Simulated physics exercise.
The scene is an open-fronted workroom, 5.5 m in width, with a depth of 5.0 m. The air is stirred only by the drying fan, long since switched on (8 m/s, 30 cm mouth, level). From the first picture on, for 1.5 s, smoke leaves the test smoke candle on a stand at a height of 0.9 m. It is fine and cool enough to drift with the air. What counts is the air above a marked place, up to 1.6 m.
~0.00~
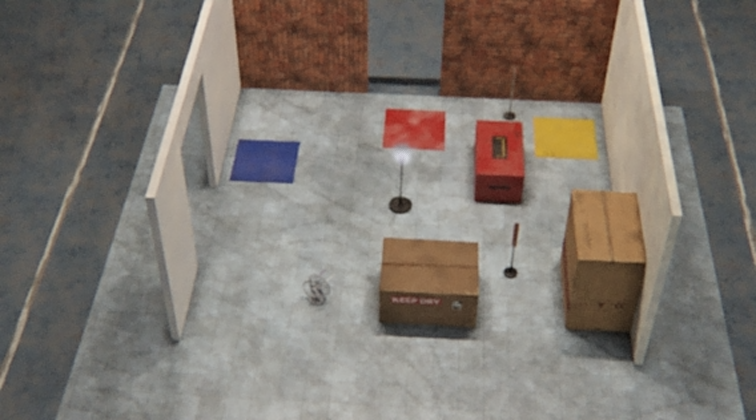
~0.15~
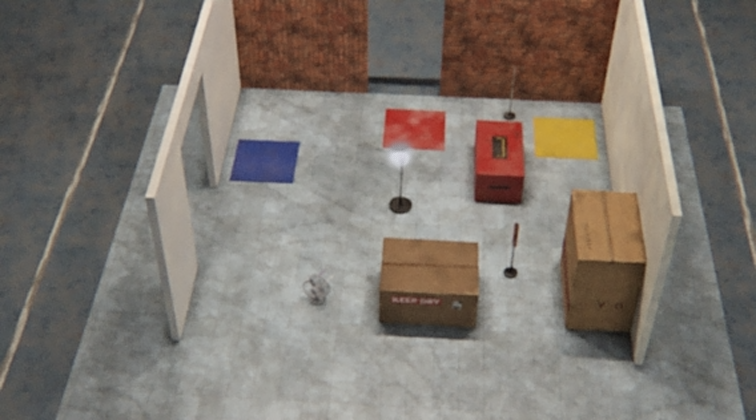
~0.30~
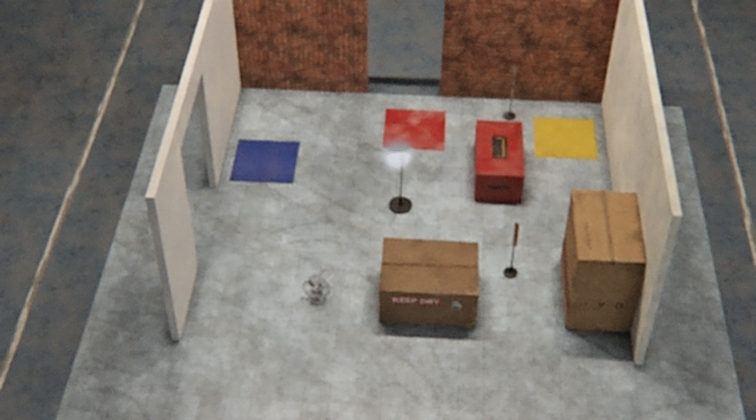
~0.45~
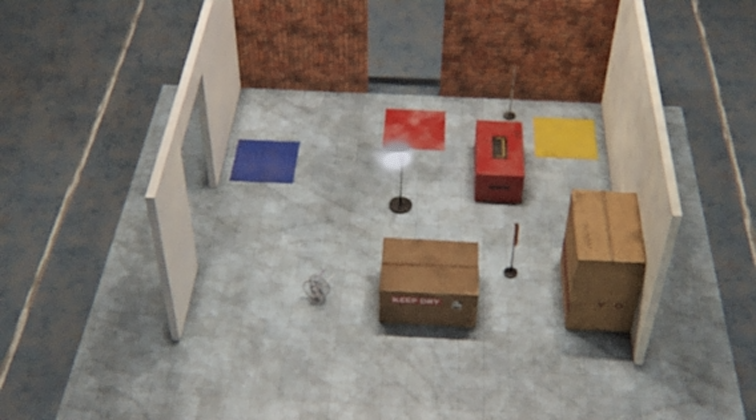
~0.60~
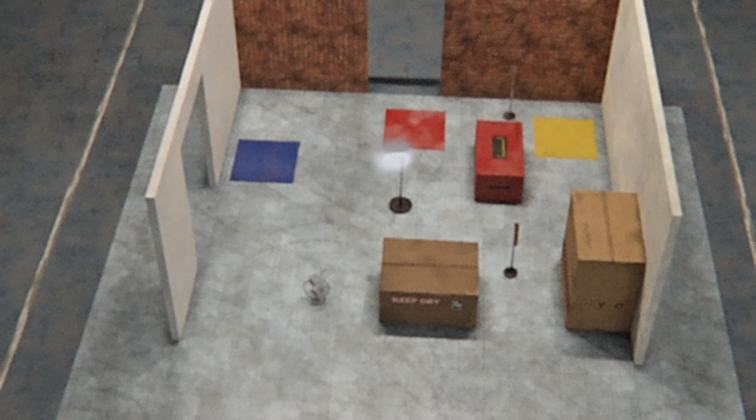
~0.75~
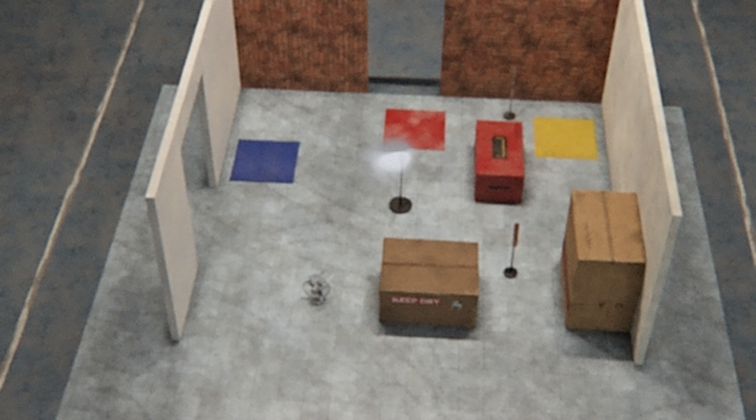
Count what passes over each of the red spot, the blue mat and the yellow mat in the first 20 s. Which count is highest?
Most passes over red.
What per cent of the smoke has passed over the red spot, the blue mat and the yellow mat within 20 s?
Roughly 40 % red, 15 % blue, 4 % yellow.
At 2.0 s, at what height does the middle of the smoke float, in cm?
About 70 cm.
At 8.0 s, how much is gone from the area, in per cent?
Some 30 per cent.
By 2.0 s, 2 % has passed over the red spot, 0 % over the blue mat and 0 % over the yellow mat; 0 % has left the area, and the middle of the rest is near (379, 158).
By 4.0 s, 23 % has passed over the red spot, 1 % over the blue mat and 1 % over the yellow mat; 2 % has left the area, and the middle of the rest is near (364, 146).
By 8.0 s, 37 % has passed over the red spot, 14 % over the blue mat and 3 % over the yellow mat; 30 % has left the area, and the middle of the rest is near (327, 107).
By 20.0 s, 42 % has passed over the red spot, 17 % over the blue mat and 4 % over the yellow mat; 74 % has left the area.
